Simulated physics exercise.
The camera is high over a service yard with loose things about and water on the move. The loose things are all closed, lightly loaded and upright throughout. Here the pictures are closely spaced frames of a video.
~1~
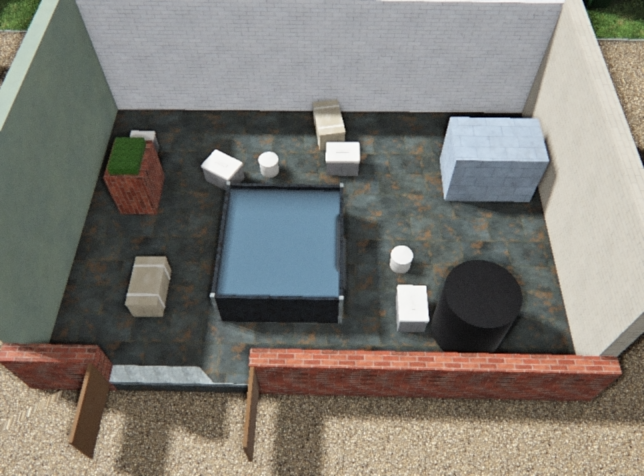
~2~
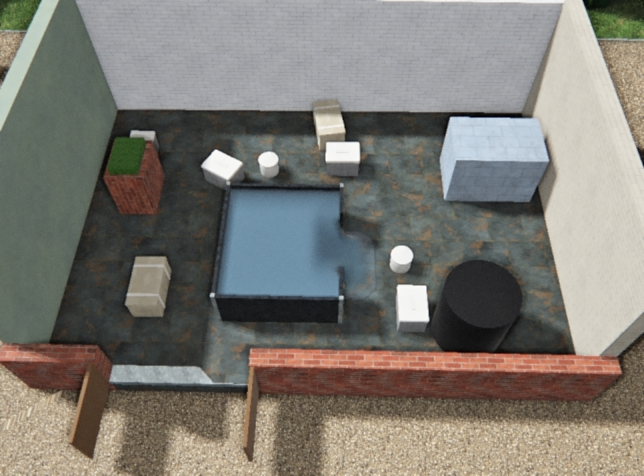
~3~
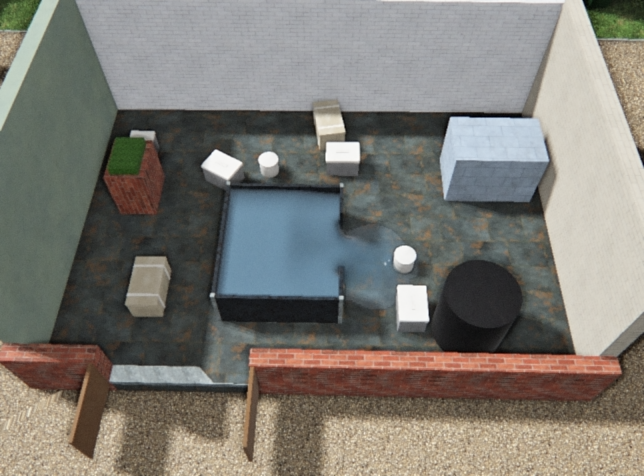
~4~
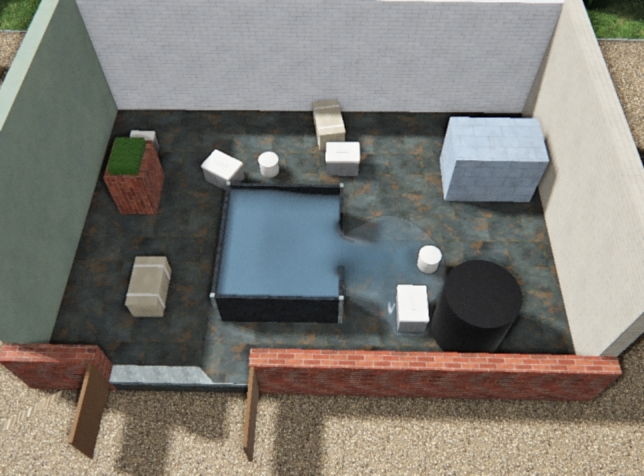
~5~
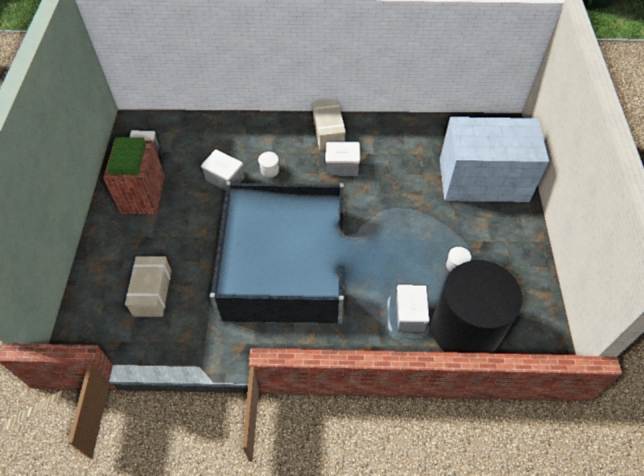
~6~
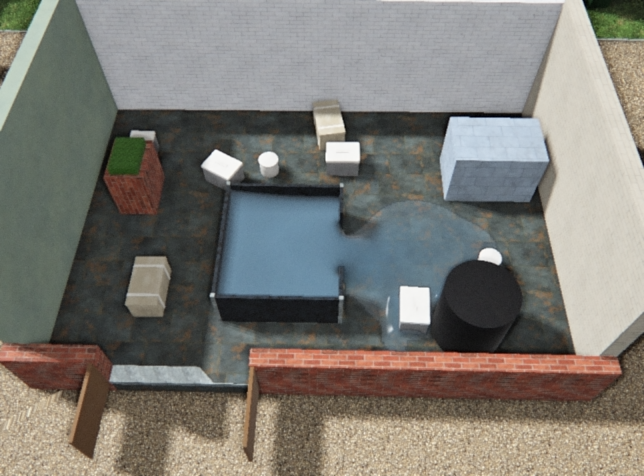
In a walled yard, water poured out through the right side of a dark-sided pool and spread across the ground, pushing a small white pail rightward behind a black cylinder and barely shifting a white box.
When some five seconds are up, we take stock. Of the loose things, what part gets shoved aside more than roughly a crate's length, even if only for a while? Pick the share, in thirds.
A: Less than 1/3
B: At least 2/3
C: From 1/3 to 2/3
Less than 1/3 (A).
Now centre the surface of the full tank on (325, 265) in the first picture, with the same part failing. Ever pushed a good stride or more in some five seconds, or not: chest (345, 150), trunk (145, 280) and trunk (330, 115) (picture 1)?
Short of it, short of it, short of it.
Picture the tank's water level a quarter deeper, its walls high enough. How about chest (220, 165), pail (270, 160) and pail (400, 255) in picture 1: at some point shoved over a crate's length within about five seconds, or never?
Note, listed order: Didn't cover it / didn't cover it / covered it.
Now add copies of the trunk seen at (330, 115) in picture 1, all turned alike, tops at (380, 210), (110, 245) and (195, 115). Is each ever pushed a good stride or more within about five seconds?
Displaced, stays put, stays put.
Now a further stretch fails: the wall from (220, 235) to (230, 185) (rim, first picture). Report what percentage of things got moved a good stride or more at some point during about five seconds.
About 10 %.
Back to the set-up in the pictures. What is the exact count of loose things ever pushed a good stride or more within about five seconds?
It totals 2.
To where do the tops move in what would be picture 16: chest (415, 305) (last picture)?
Somewhere near (377, 336).
A moment on, 1 of 8 are well off their spots; 0 afloat.
Next, 2 of 8 are well off their spots; 1 afloat.
Later, 2 of 8 are well off their spots; 1 afloat.
In the end, 2 of 8 are well off their spots, and 2 have been at some point; 1 afloat.
